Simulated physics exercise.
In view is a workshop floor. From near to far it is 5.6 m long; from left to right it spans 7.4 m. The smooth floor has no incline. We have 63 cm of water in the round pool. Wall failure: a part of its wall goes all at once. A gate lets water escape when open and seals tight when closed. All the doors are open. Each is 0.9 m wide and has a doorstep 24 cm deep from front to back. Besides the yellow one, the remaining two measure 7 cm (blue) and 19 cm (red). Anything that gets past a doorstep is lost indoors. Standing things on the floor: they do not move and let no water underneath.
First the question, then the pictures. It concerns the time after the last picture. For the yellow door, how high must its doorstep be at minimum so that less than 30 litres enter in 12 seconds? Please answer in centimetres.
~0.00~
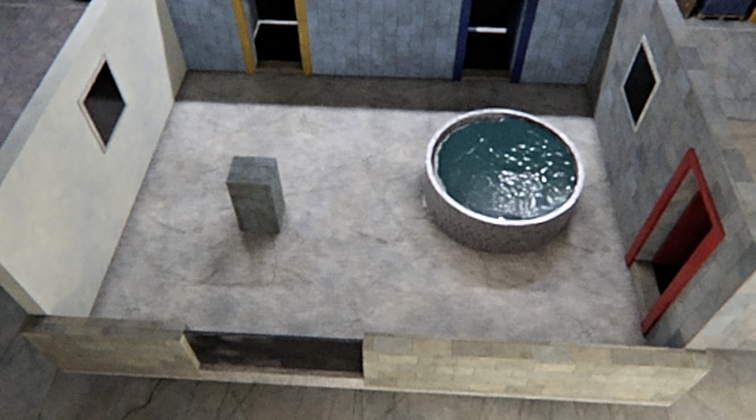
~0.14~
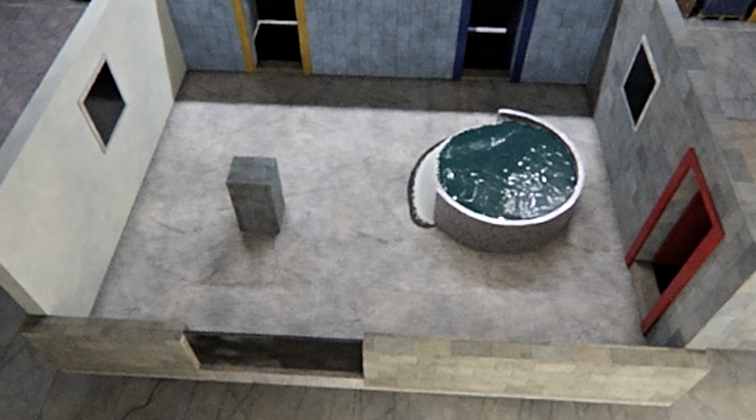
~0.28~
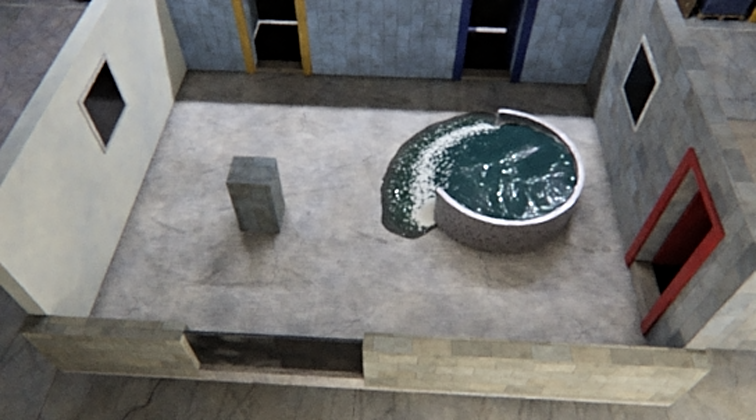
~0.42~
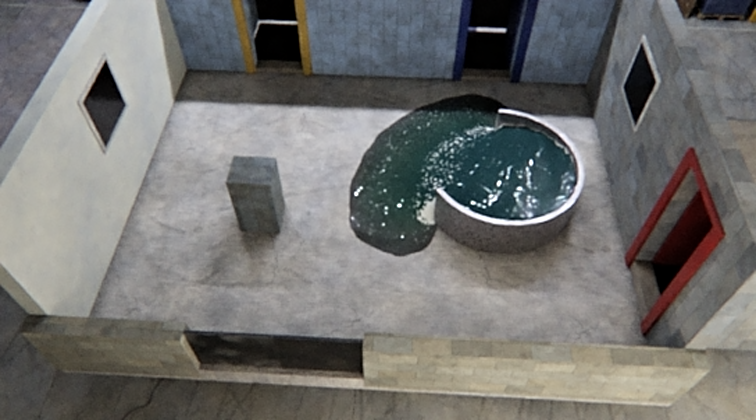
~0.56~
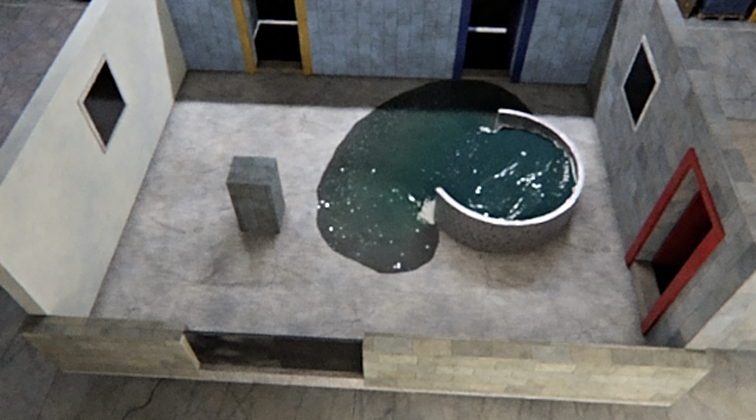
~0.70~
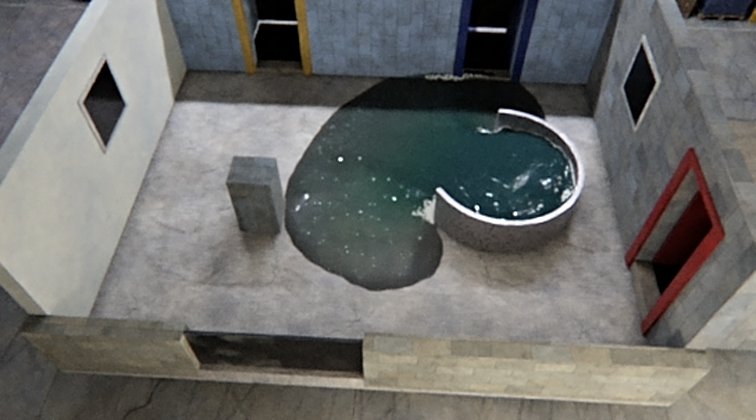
It must be at least about 10 cm.
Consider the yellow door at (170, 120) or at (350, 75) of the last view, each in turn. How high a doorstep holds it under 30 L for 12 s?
Roughly 21 and 12.0 cm.
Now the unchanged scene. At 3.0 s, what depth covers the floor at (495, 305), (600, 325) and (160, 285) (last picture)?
In that order: 0, 0 and 1 cm.
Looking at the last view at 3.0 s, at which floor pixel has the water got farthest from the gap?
Pixel: About (78, 345).
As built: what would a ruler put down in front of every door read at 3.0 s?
In cm: Blue 6, red 0, yellow 12.
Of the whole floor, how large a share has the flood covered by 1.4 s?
Close to 45 per cent of it is wet.
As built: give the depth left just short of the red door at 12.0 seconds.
Some 9.0 centimetres.
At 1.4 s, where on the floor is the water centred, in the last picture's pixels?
Roughly (426, 163).
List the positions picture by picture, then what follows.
In the first frame, the round pool at (503, 166) is whole and still, 63 cm deep; the yellow door at (273, 27) is dry.
In the second frame, the gap is at (438, 155), the front 0.3 m out at (415, 214); the back of the round pool holds 63 cm.
In the third frame, the front is at (387, 219), 0.7 m from the gap at (438, 158); 1.8 m2 of floor is wet, 63 cm left at the back.
In the fourth frame, the gap is at (437, 160), the front 1.2 m out at (355, 221); the back of the round pool holds 63 cm.
In the fifth frame, water pours out at (437, 160) and has run 1.7 m, to (323, 219); about 5 cm deep outside, 58 cm at the back.
In the sixth frame, the front is at (291, 221), 2.1 m from the gap at (437, 160); 9.7 m2 of floor is wet, 50 cm left at the back; 1.6 m in a straight line remain to the yellow door at (273, 27).
After 1.4 s water covers 45 % of the floor, deepest (24 cm) near (399, 84); 7 cm at the yellow door, 0 litres in over its 9 cm doorstep.
After 3.0 s water covers 65 % of the floor, deepest (38 cm) near (212, 83); 12 cm at the yellow door, 14 litres in over its 9 cm doorstep.
After 12.0 s water covers 100 % of the floor, deepest (12 cm) near (580, 206); 3 cm at the yellow door, 42 litres in over its 9 cm doorstep.
At the yellow door as built, the water arrived by 1.3 s and peaked near 15 cm at 2.2 s.
With a doorstep of 9 cm, 42 litres would have come in within the 12 s; with 12.5 cm, 13 litres. So under 30 litres takes about 10 cm.
